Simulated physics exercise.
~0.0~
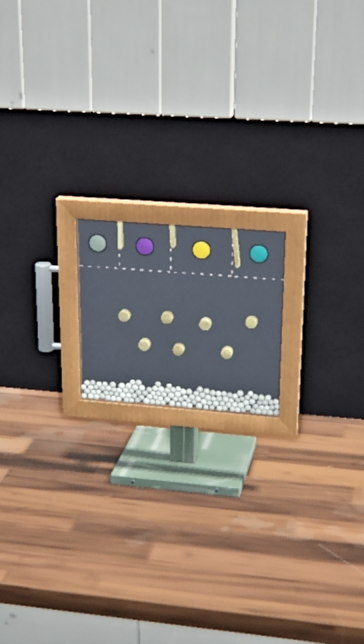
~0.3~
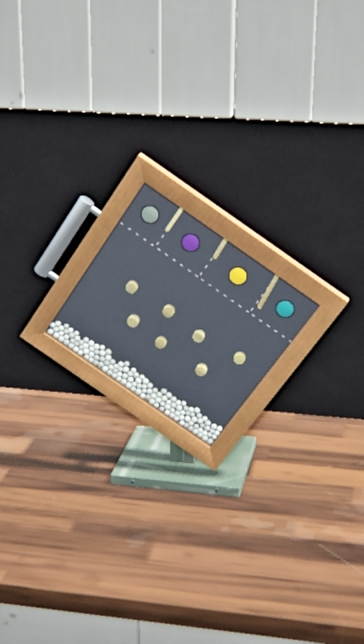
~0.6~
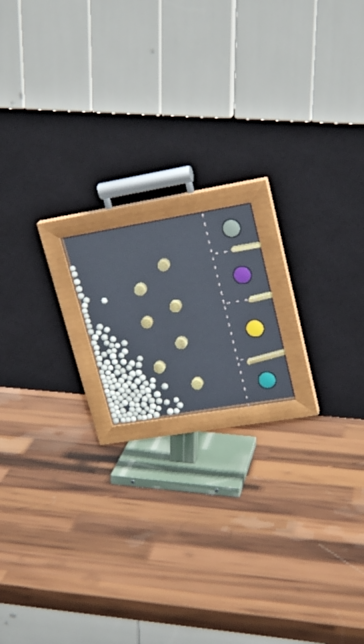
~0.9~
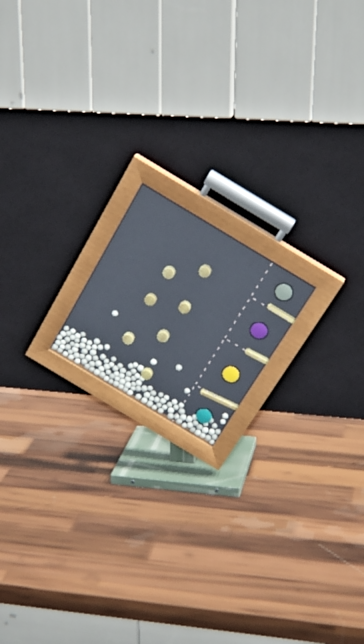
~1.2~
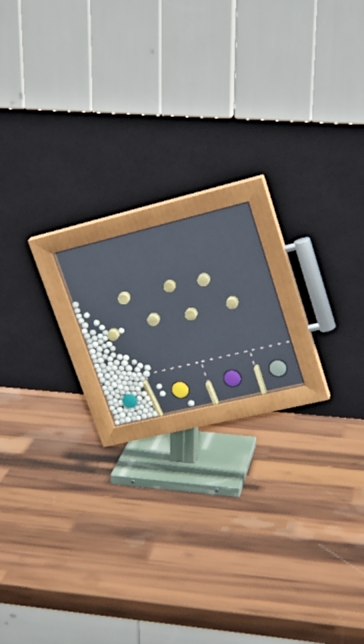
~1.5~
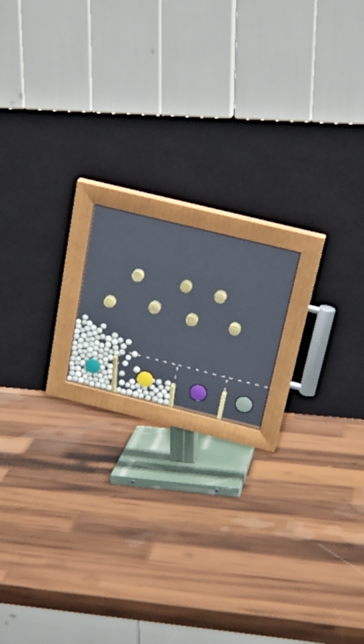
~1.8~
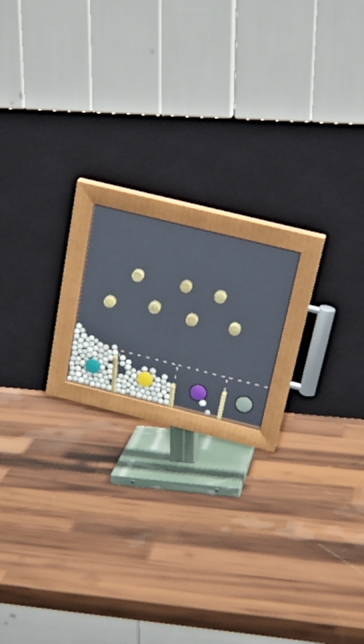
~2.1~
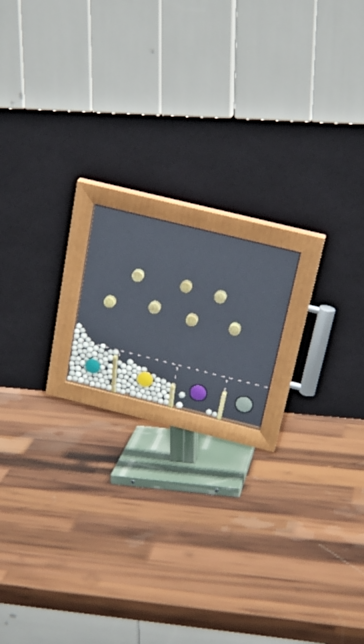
On a wooden counter, a framed box turns clockwise and white beads settle mostly around turquoise and yellow.
